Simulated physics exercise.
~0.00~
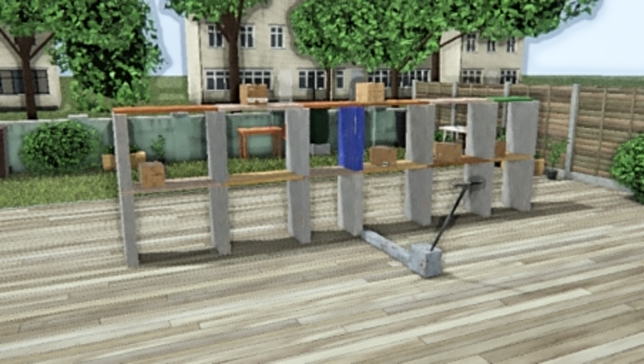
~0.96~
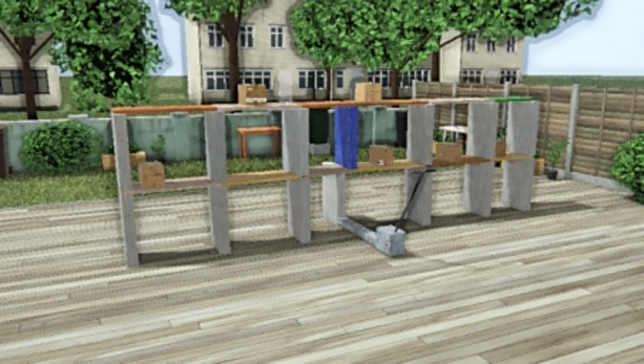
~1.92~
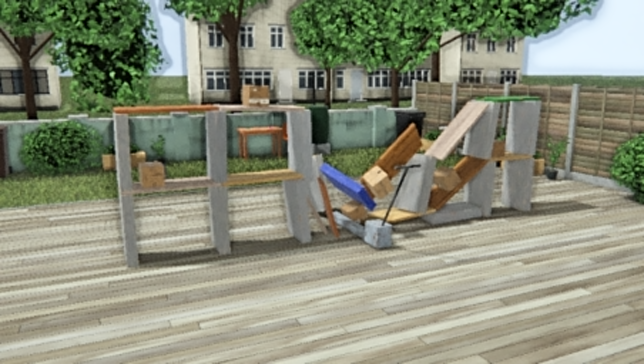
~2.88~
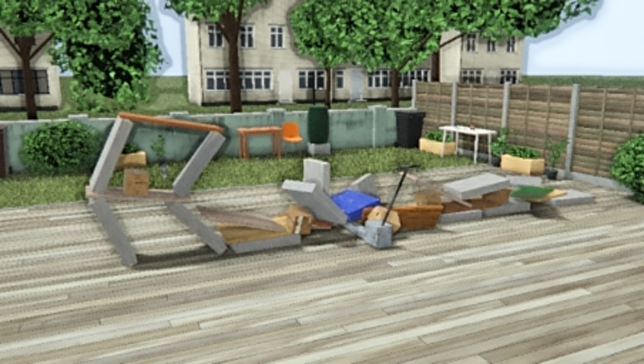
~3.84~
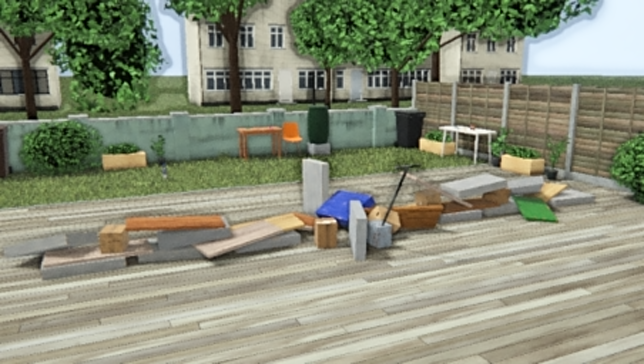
A long two-tier row of grey uprights and wooden boards collapsed on a patio after a floor jack pushed in at its base, the middle and right side falling first, then the left, leaving a low heap with the green board flat at the right.
